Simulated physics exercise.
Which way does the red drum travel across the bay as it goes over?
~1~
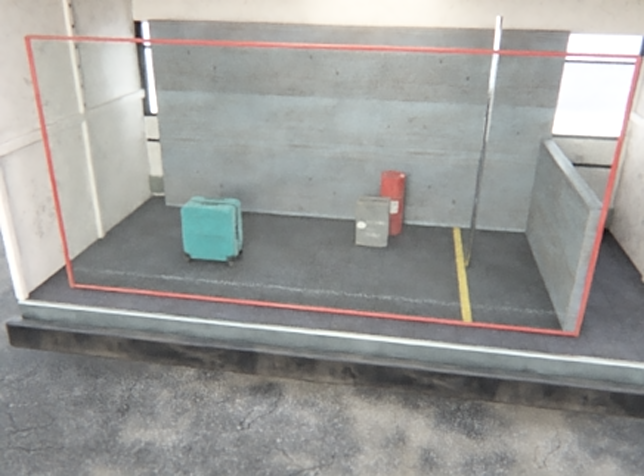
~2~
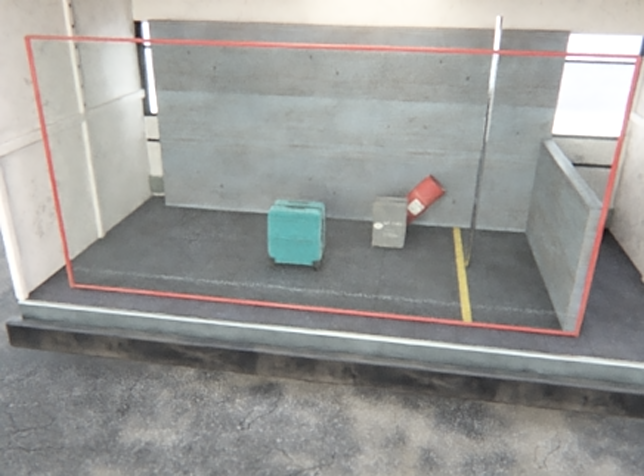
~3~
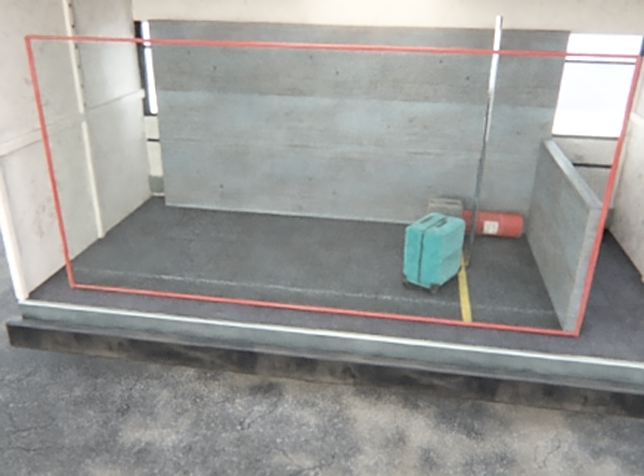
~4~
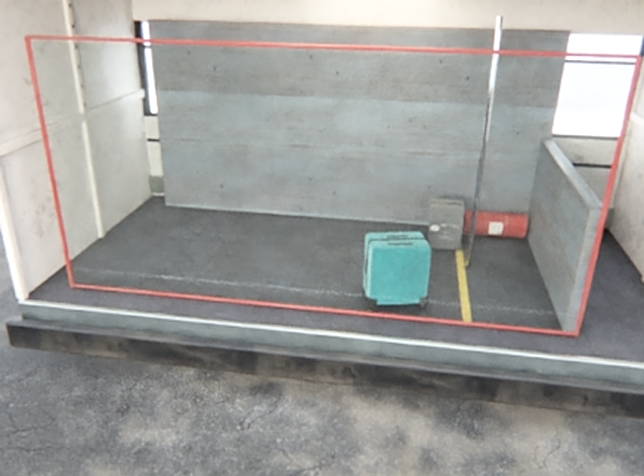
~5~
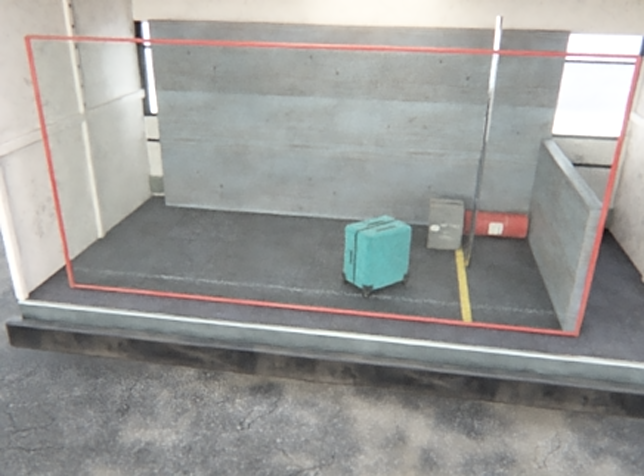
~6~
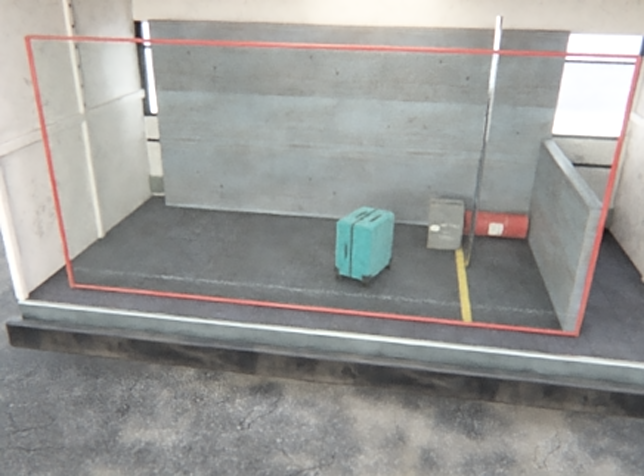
The red drum moves to the right, ending on its side past the yellow line, near the low wall.
